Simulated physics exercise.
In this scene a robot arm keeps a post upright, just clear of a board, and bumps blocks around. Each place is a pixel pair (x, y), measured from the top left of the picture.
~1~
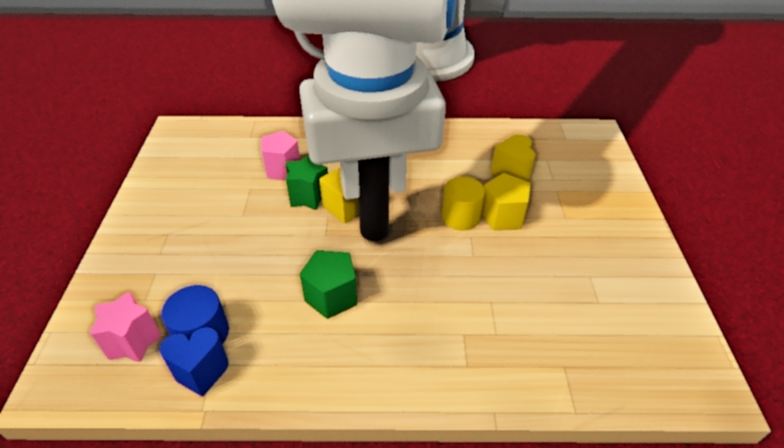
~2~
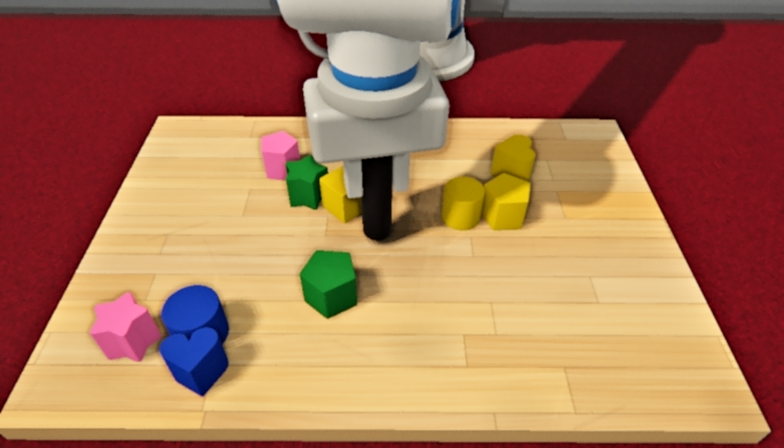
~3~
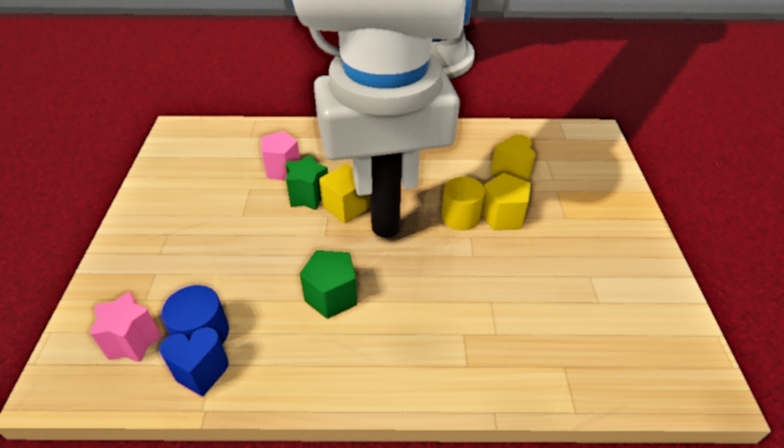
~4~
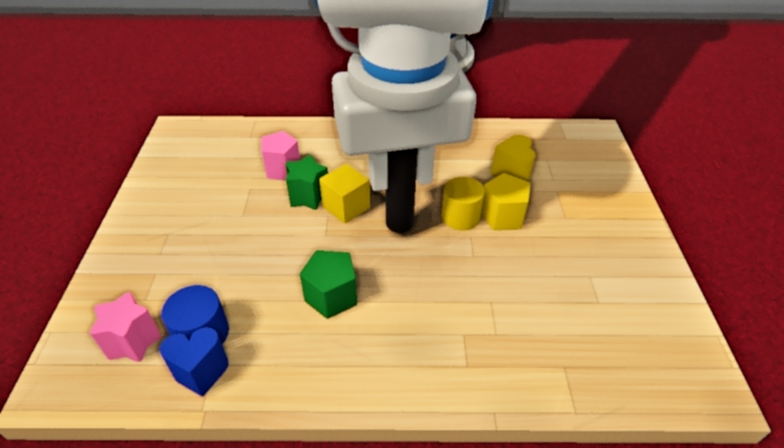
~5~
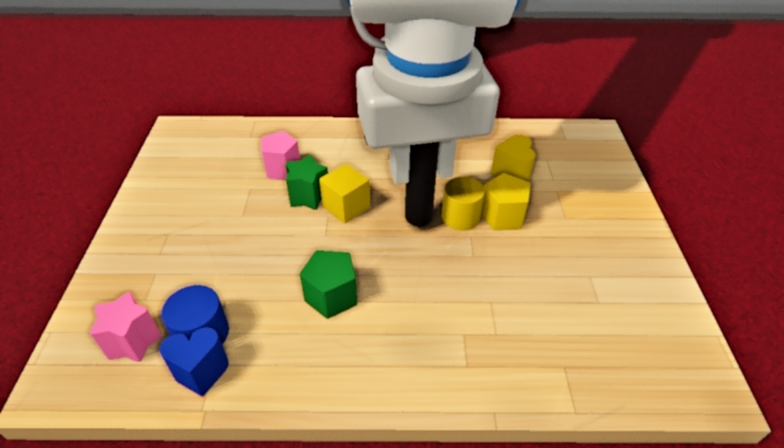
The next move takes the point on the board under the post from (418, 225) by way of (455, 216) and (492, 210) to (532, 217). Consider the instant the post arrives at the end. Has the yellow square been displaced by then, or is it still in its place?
It stays.
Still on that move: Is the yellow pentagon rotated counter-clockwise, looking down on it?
It seems not.
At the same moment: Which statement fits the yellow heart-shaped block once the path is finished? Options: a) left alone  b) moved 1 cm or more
Choice b: Moved 1 cm or more.
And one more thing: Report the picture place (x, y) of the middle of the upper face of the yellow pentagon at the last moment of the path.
About (573, 187).
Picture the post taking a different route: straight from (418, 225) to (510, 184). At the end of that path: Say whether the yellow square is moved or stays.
My prediction: It remains in place.
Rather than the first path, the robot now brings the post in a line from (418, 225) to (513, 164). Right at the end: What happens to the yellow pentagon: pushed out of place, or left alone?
It is no longer where it was.
What follows on the original path. One third of the way, post at (456, 209); yellow circle at (489, 180); yellow pentagon at (530, 186), turned 40° clockwise.
Two thirds of the way, post at (494, 203); yellow circle at (519, 167); yellow pentagon at (551, 186), turned 70° clockwise; yellow heart-shaped block at (519, 144).
At the end, post at (534, 210); yellow square not moved; yellow circle at (525, 165); yellow pentagon at (573, 187), turned 80° clockwise; yellow heart-shaped block at (521, 142), turned 20° anticlockwise.
